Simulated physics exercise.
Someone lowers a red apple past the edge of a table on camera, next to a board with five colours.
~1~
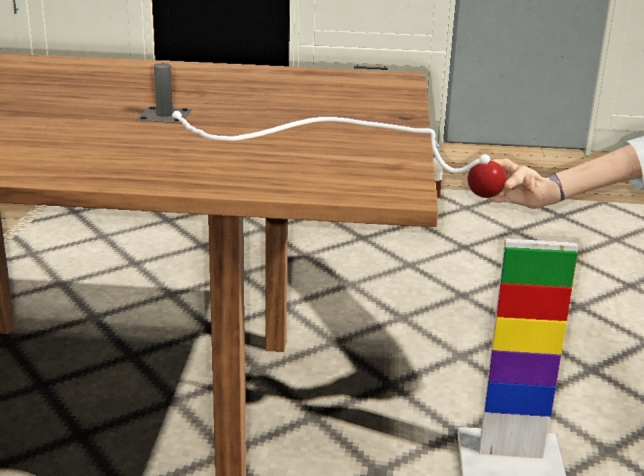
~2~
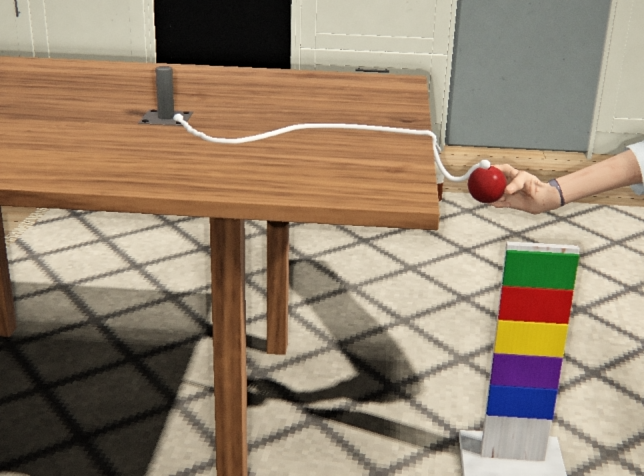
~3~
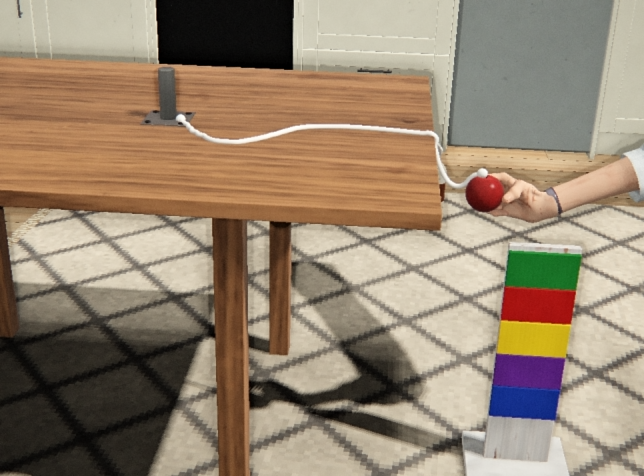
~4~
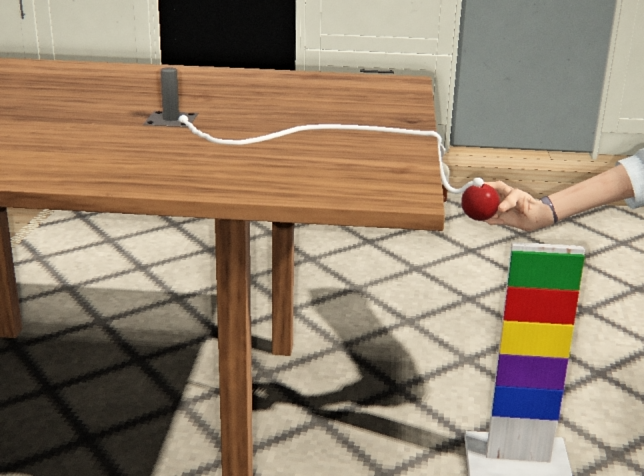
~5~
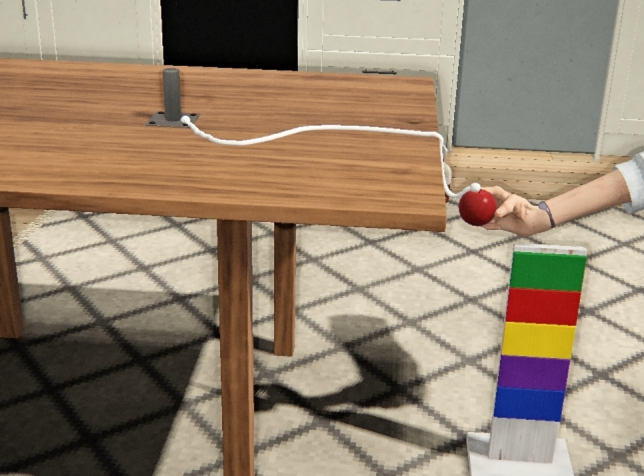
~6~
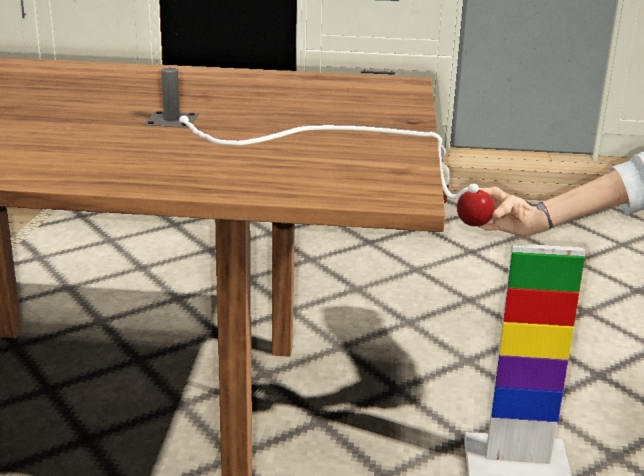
A hand lowering a round red object on a white cord slightly down and left beside a wooden table, above coloured bands.
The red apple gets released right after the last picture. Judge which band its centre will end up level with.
I would say red.
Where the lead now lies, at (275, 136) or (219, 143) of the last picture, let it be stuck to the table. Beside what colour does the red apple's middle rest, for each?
For the first place it's green, and for the second green.
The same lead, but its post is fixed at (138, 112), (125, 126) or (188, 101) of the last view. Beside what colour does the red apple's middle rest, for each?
Green; green; red.
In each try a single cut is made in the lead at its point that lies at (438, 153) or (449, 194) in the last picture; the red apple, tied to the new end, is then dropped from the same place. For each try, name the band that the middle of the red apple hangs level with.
First try: None, it hangs higher; second try: Green.
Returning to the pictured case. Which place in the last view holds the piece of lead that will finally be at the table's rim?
You'll find it close to (381, 131).
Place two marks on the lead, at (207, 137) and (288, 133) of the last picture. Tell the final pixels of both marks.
Point one: (244, 125); point two: (339, 134).
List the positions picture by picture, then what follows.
Red apple (487, 179); green (539, 269); red (534, 303); yellow (529, 337); purple (525, 369); blue (520, 401), in the first frame.
Red apple (487, 184); lead through (189, 129) (240, 141) (298, 127) (376, 129) (435, 152), in the second frame.
Red apple (485, 193), in the third frame.
Red apple (480, 202); lead through (194, 130) (245, 142) (303, 128) (380, 130) (438, 152), in the fourth frame.
Red apple (477, 207), in the fifth frame.
Red apple (476, 208); lead through (195, 130) (246, 143) (304, 129) (381, 131) (439, 153), in the sixth frame.
Soon after, apple near (446, 285); level with red.
After that, apple near (423, 292); level with red.
And then, apple near (410, 300); level with red.
In the end, apple near (434, 301); level with red. Its centre hangs level with the red band.
